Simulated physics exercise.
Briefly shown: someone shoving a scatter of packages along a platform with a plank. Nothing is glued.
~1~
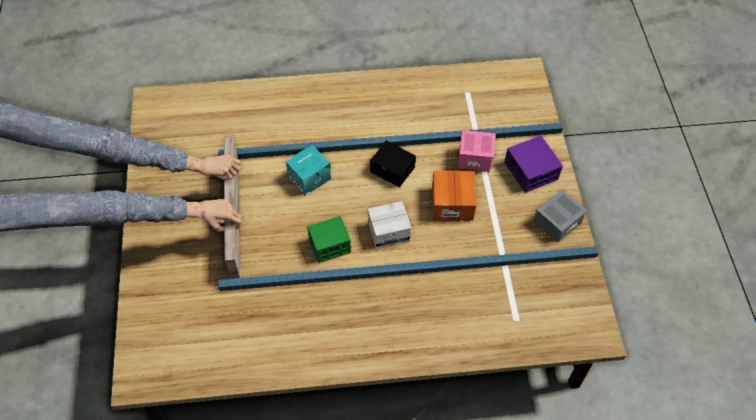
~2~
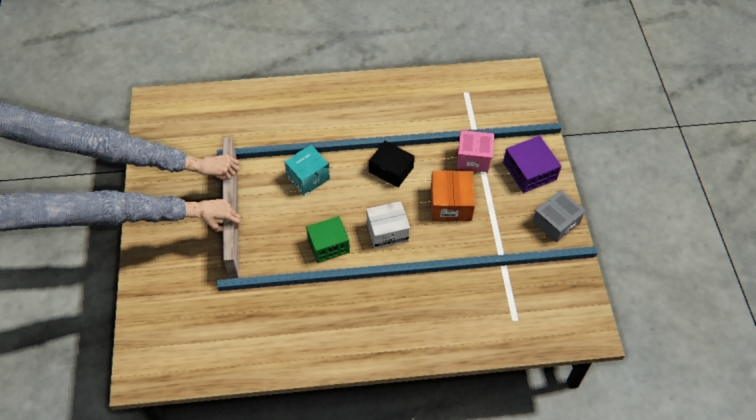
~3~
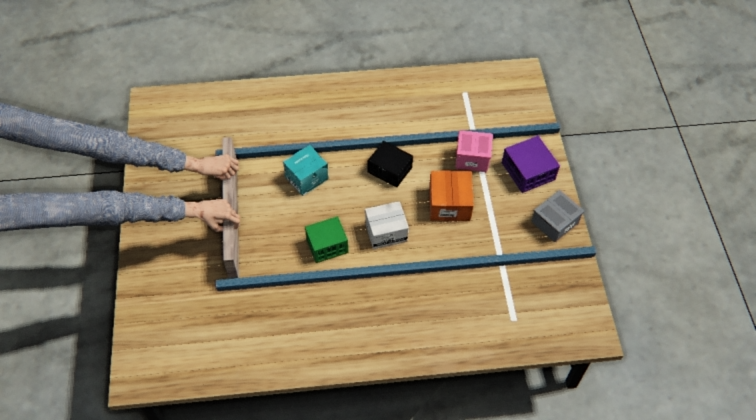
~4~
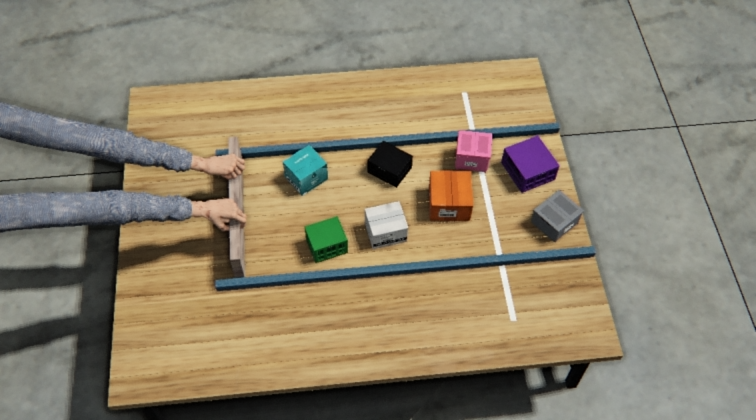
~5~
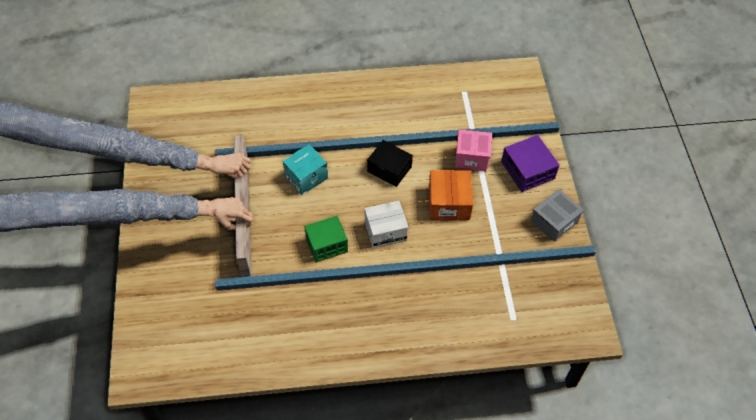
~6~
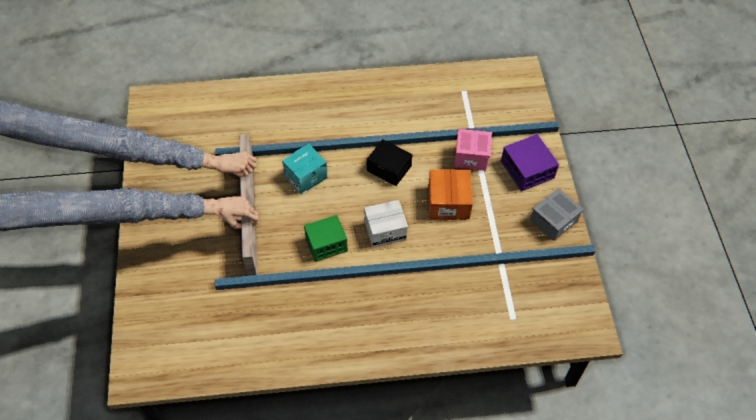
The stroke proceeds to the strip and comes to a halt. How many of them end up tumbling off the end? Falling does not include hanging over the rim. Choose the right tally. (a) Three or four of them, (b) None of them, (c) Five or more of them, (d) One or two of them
One or two of them.
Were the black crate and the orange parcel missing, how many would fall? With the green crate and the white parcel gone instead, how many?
The counts: 1 and 1.
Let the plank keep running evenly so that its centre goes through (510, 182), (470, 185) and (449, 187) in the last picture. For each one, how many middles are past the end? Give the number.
In order: 3, 1, 0.
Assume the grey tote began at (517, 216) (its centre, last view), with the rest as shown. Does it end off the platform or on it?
In that case it holds its spot.
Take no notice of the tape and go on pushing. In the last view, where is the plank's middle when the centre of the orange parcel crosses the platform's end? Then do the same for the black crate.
(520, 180) and then (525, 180), give or take.
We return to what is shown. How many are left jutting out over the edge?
It would come to 1.
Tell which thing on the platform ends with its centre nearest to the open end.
The pink tote is the one.
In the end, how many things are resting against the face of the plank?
That number would be 2.
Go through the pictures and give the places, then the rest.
In the first frame, grey tote (560, 216); purple crate (533, 164); pink tote (476, 152); plank (232, 207); tape (490, 197).
In the second frame, purple crate (532, 164); orange parcel (452, 196).
In the third frame, pink tote (474, 152); green crate (327, 240).
In the fourth frame, grey tote (557, 217); white parcel (386, 225).
In the fifth frame, purple crate (530, 163); turquoise box (306, 170).
In the sixth frame, grey tote (556, 215); purple crate (529, 163); pink tote (473, 151); plank (248, 204); tape (486, 195).
Soon after, none off yet; grey tote at rest near (556, 215); purple crate at rest near (529, 163); pink tote at rest near (473, 151).
After that, none off yet; grey tote at rest near (556, 215); purple crate displaced about its own width near (559, 163); pink tote displaced about its own width near (521, 139).
In the end, the number that fall off is one or two; gone, purple crate and grey tote.
